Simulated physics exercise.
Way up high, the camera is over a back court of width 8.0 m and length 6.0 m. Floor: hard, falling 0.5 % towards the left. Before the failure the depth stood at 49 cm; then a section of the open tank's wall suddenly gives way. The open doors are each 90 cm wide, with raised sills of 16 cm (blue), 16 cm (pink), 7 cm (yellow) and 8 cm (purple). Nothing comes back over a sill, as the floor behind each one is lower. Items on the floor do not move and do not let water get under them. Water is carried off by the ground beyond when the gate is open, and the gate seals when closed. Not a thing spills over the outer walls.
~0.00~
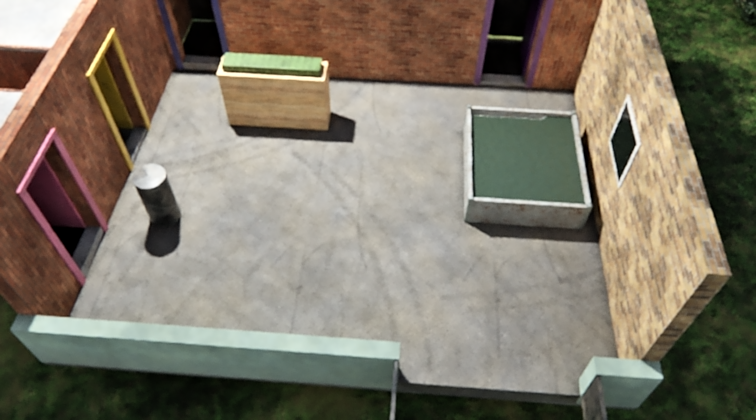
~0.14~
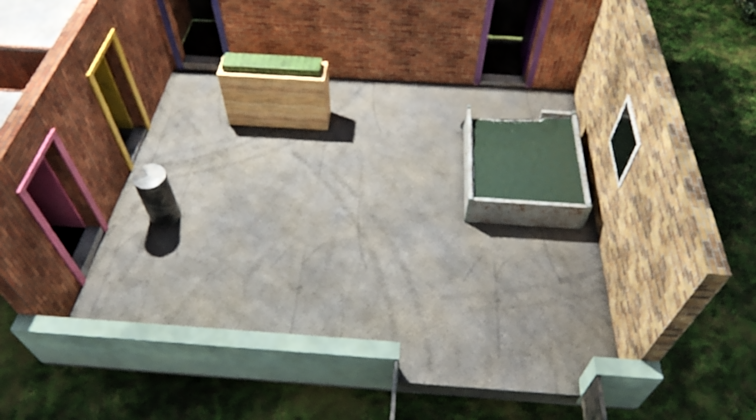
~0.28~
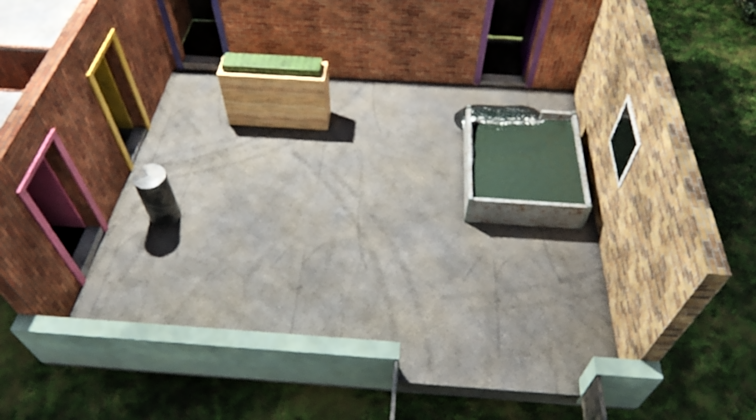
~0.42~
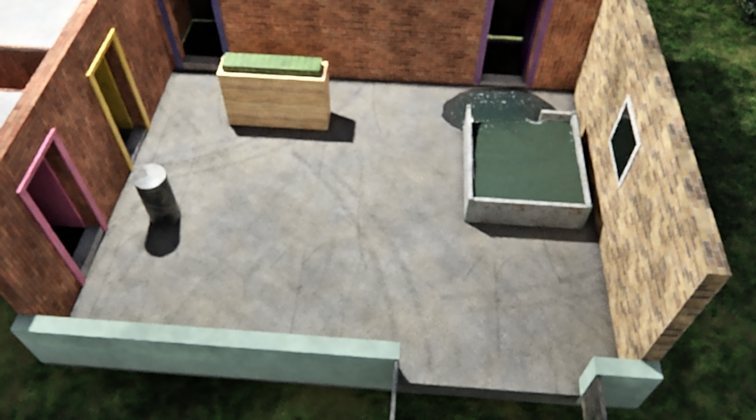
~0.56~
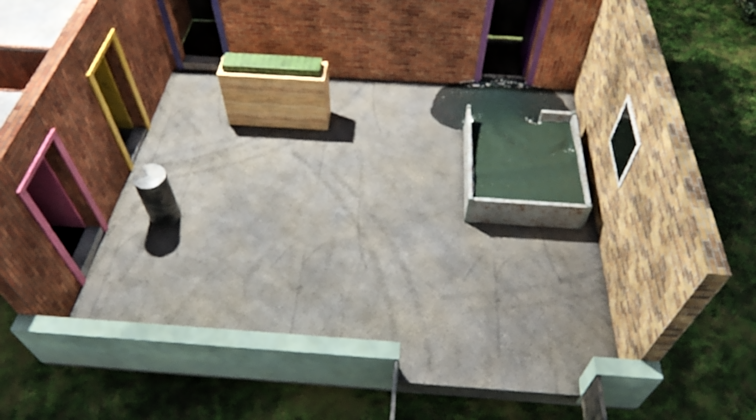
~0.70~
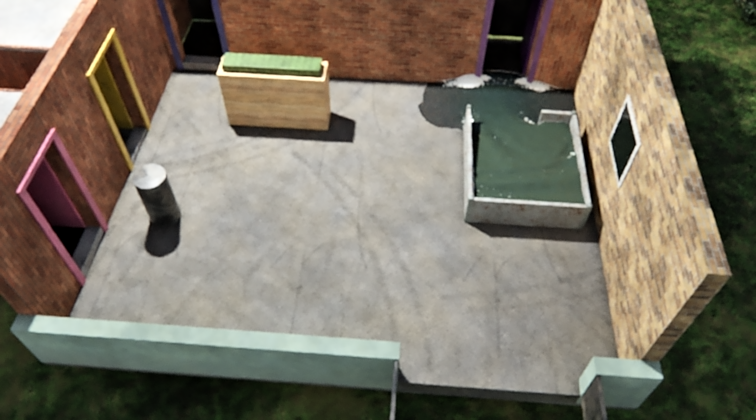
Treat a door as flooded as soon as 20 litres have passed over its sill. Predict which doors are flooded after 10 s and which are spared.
At the end, the blue door stops short of the limit; the pink door stops short of the limit; the yellow door stops short of the limit; the purple door overruns the limit.
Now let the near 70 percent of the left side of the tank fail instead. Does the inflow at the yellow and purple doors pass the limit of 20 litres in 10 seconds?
Versus the limit - yellow: Exceeded, purple: Within.
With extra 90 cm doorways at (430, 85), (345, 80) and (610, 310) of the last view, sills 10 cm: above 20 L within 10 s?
Note, doorways in listed order: Goes beyond, stays short, stays short.
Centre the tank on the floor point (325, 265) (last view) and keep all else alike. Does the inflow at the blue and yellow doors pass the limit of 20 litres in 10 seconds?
Well, blue ends up inside the mark and yellow ends up beyond the mark.
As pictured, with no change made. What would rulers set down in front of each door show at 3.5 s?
Measured in centimetres, the blue door gives 2, the pink door 0, the yellow door 0 and the purple door 19.
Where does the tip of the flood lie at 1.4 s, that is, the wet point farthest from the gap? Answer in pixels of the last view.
Somewhere about (369, 82).
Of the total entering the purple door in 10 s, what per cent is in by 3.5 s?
I'd put it at about 80 per cent by that point.
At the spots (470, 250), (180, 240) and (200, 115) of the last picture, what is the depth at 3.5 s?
0, 0 and 1 cm, respectively.
After 1.4 s water covers 10 % of the floor and is deepest (32 cm) near (469, 87); blue door not reached, pink door not reached, yellow door not reached, purple door 27 cm at the sill, 118 L in.
After 2.2 s water covers 15 % of the floor and is deepest (30 cm) near (478, 88); blue door not reached, pink door not reached, yellow door not reached, purple door 29 cm at the sill, 253 L in.
After 3.5 s water covers 25 % of the floor and is deepest (19 cm) near (478, 88); blue door 2 cm at the sill, 0 L in, pink door not reached, yellow door not reached, purple door 19 cm at the sill, 385 L in.
After 6.0 s water covers 40 % of the floor and is deepest (13 cm) near (478, 88); blue door 10 cm at the sill, 0 L in, pink door not reached, yellow door 4 cm at the sill, 0 L in, purple door 13 cm at the sill, 464 L in.
After 10.0 s water covers 60 % of the floor and is deepest (8 cm) near (168, 83); blue door 8 cm at the sill, 0 L in, pink door 3 cm at the sill, 0 L in, yellow door 4 cm at the sill, 0 L in, purple door 7 cm at the sill, 481 L in.
